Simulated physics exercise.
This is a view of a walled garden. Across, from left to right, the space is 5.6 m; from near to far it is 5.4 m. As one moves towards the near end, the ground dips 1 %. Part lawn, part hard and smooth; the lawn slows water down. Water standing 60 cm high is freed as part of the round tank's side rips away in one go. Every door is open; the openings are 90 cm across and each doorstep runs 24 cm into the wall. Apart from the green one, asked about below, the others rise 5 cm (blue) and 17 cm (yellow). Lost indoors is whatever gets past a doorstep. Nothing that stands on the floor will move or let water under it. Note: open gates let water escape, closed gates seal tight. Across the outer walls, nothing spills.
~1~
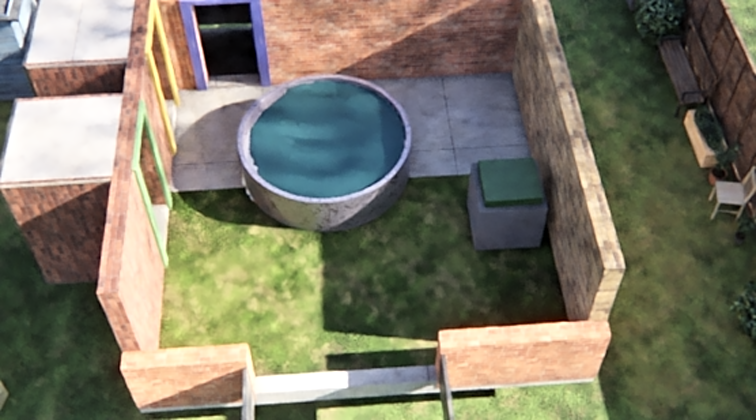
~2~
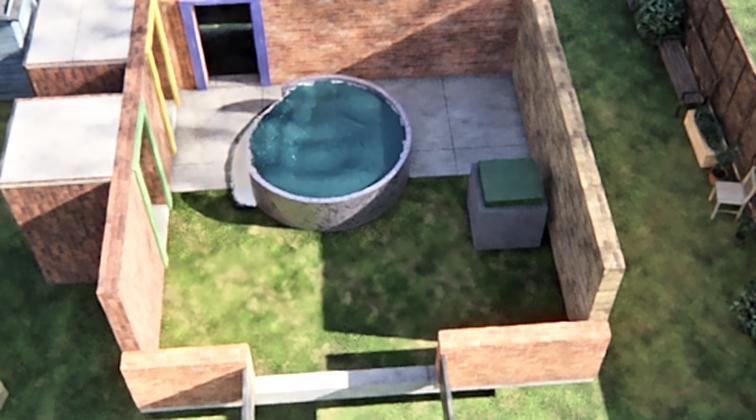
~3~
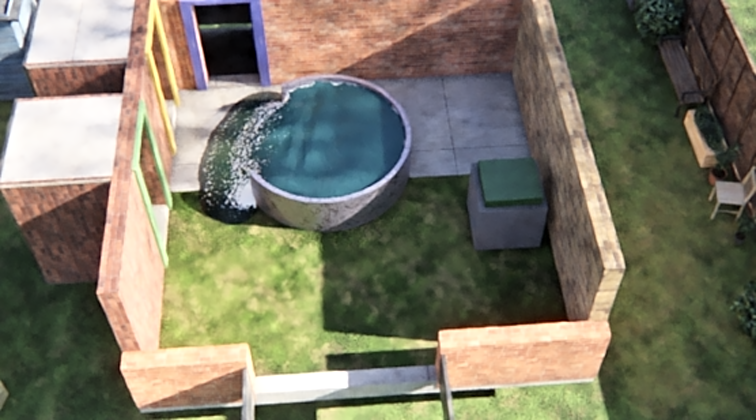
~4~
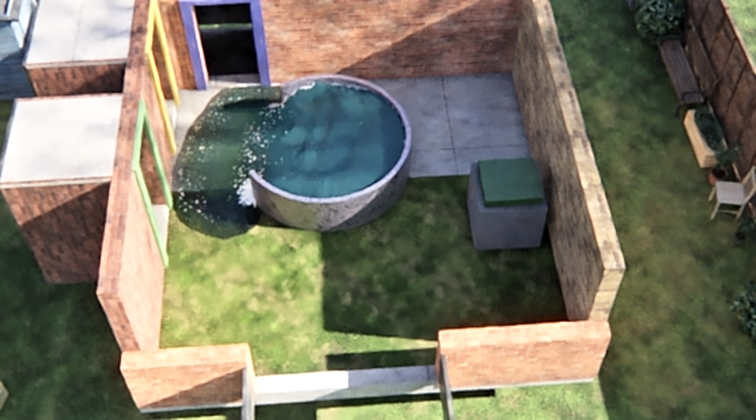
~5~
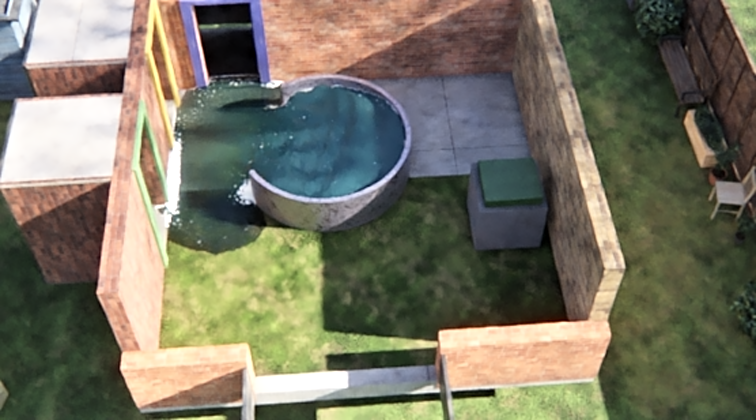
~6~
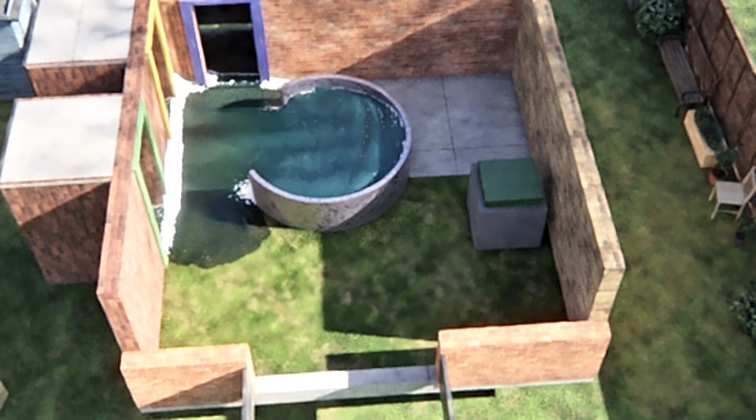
Water bursts from the round tank's left side and spreads across paving to the left wall.
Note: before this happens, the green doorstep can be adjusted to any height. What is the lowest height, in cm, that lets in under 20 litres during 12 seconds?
About 15 cm.
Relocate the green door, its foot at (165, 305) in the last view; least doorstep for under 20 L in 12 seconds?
Roughly 7.5 cm.
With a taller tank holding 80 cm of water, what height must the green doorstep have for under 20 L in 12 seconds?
The step needs to be some 22 cm.
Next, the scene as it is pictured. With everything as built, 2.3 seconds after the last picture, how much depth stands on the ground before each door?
Depth at blue 24 cm, at green 15 cm, at yellow 29 cm.
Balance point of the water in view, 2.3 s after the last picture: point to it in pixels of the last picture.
Centre estimate: (262, 179) px, approximately.
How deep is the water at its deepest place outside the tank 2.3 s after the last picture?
Up to some 30 centimetres, I'd say.
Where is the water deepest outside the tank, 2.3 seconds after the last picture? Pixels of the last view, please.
Near (176, 129).
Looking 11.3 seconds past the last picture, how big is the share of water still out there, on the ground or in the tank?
Around 56 percent is still there.
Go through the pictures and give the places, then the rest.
Still water, 60 cm deep, in the round tank at (325, 138); the green door at (154, 191) is dry, in the first frame.
The front is at (234, 199), 0.3 m from the gap at (249, 145); 0.5 m2 of floor is wet, 60 cm left at the back, in the second frame.
The gap is at (249, 147), the front 0.7 m out at (244, 101); the back of the round tank holds 60 cm, in the third frame.
The front is at (178, 206), 1.1 m from the gap at (250, 148); 3.2 m2 of floor is wet, 60 cm left at the back, in the fourth frame.
The front is at (193, 91), 1.5 m from the gap at (250, 148); 4.5 m2 of floor is wet, 59 cm left at the back, in the fifth frame.
Water pours out at (250, 148) and has run 1.7 m, to (178, 92); about 8 cm deep outside, 54 cm at the back; water is at the green door at (154, 191), in the sixth frame.
Then, 0.7 s after the last picture water covers 25 % of the floor, deepest (44 cm) near (176, 129); 18 cm at the green door, 7 litres in over its 13 cm doorstep.
Then, 2.3 s after the last picture water covers 40 % of the floor, deepest (30 cm) near (176, 129); 15 cm at the green door, 26 litres in over its 13 cm doorstep.
Then, 11.3 s after the last picture water covers 95 % of the floor, deepest (8 cm) near (157, 383); 6 cm at the green door, 31 litres in over its 13 cm doorstep.
At the green door as built, the water peaked near 19 cm, 1.1 s after the last picture.
With a doorstep of 12.5 cm, 36 litres would have come in within the 12 s; with 17 cm, 11 litres. So under 20 litres takes about 15 cm.
